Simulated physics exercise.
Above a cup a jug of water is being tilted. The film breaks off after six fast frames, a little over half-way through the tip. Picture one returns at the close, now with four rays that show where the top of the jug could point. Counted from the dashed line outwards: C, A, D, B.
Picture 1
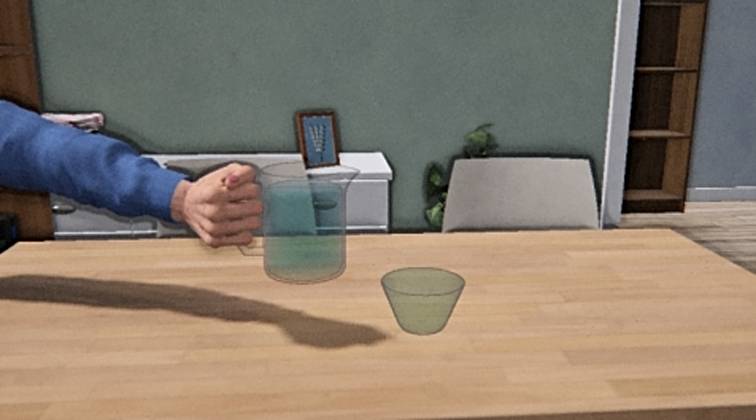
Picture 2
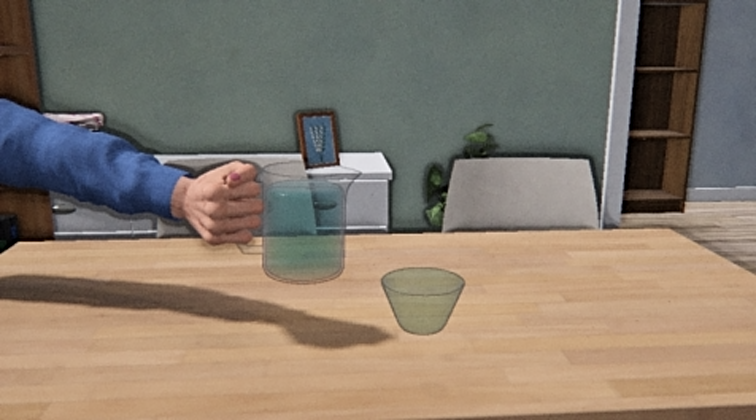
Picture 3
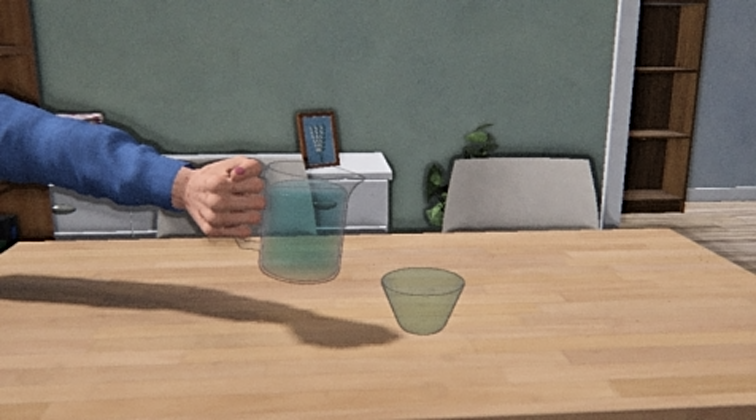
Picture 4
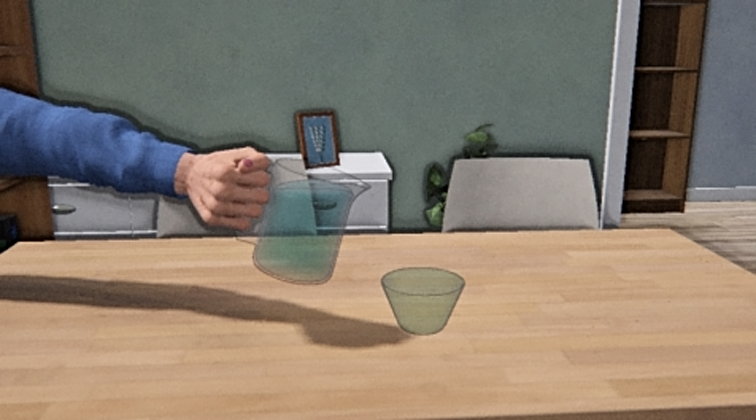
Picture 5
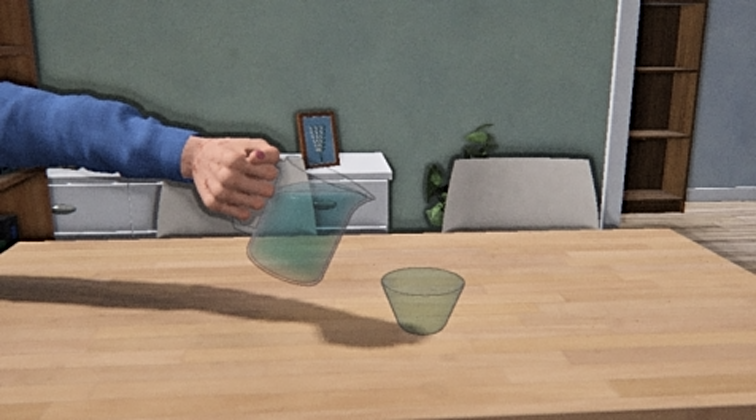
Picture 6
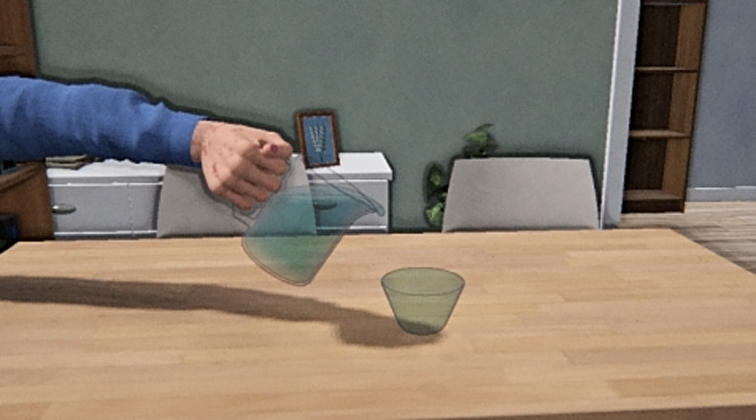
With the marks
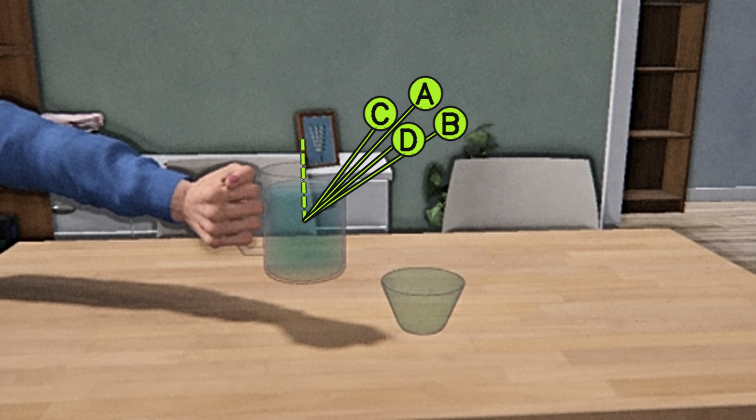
A hand tilts a clear jug of blue-green water to the right above a cup.
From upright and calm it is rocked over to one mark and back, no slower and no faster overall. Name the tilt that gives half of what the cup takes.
Choose D.
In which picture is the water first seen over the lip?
In picture 6.
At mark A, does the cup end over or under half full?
Under.
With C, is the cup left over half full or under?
Under half.
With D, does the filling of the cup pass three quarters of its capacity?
No.
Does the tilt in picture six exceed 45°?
No, it does not.
On the marked copy, A at (413, 105); B at (436, 132); C at (373, 129); D at (391, 147).
Choosing A, the cup ends with about 36 % of what it can hold.
Choosing B, the cup ends with about 64 % of what it can hold; 5 % of the water is spilt.
Choosing C, the cup ends with about 23 % of what it can hold.
Choosing D, the cup ends with about 53 % of what it can hold.
